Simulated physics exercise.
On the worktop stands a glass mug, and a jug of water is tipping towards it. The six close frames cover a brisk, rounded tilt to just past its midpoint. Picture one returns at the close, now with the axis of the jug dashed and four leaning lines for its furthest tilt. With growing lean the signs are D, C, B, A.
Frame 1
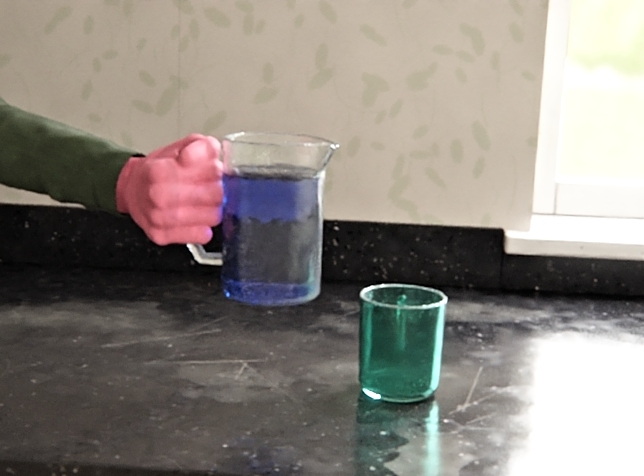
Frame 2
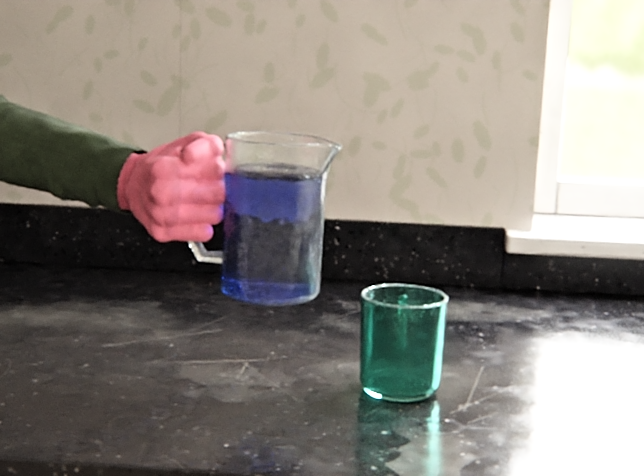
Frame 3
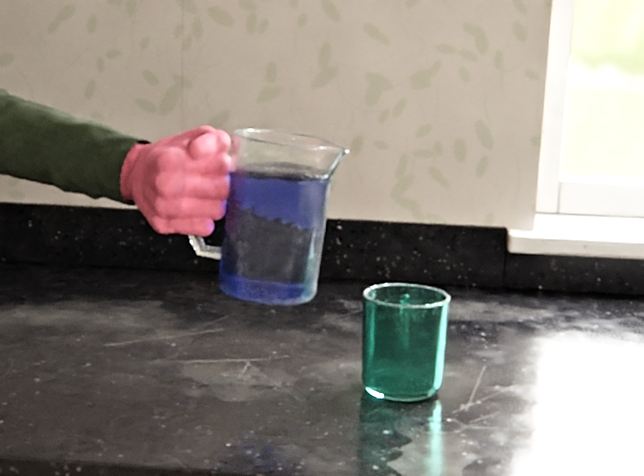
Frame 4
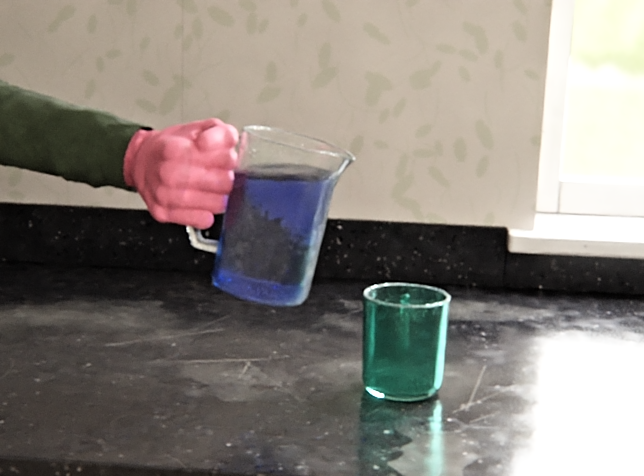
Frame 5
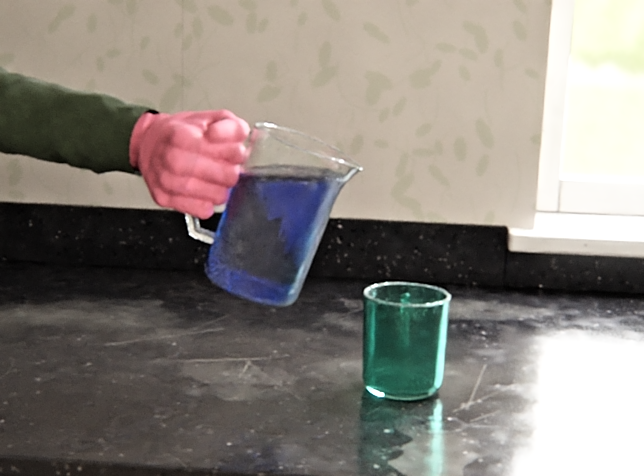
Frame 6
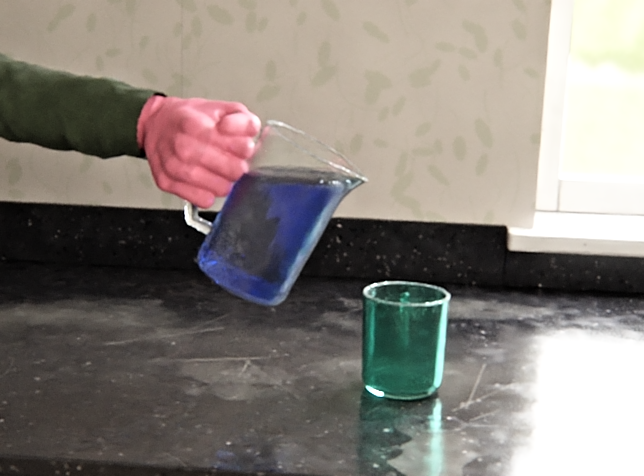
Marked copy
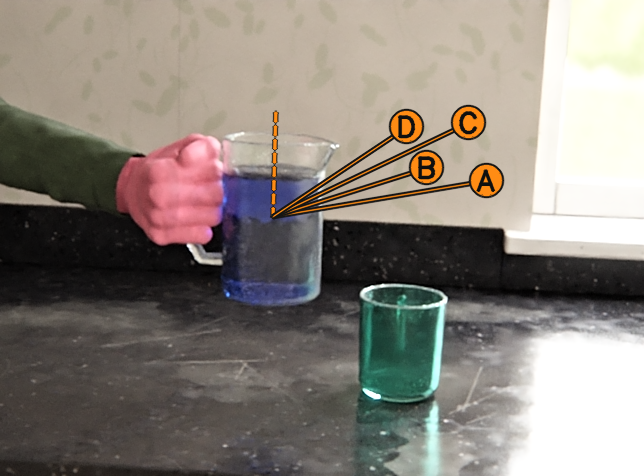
A pink-gloved hand lifts a glass jug of blue liquid slightly and tilts it rightward.
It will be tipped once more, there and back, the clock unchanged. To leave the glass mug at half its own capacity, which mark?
C beats the others.
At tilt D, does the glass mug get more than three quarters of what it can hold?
No, it does not.
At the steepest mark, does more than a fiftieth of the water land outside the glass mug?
Yes.
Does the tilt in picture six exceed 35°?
No, it does not.
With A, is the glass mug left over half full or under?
Over.
On the marked copy, A at (469, 183); B at (410, 173); C at (453, 130); D at (392, 136).
If A is chosen, the glass mug ends with about 86 % of what it can hold; 12 % of the water is spilt.
If B is chosen, the glass mug ends with about 79 % of what it can hold.
If C is chosen, the glass mug ends with about 52 % of what it can hold.
If D is chosen, the glass mug ends with about 33 % of what it can hold.
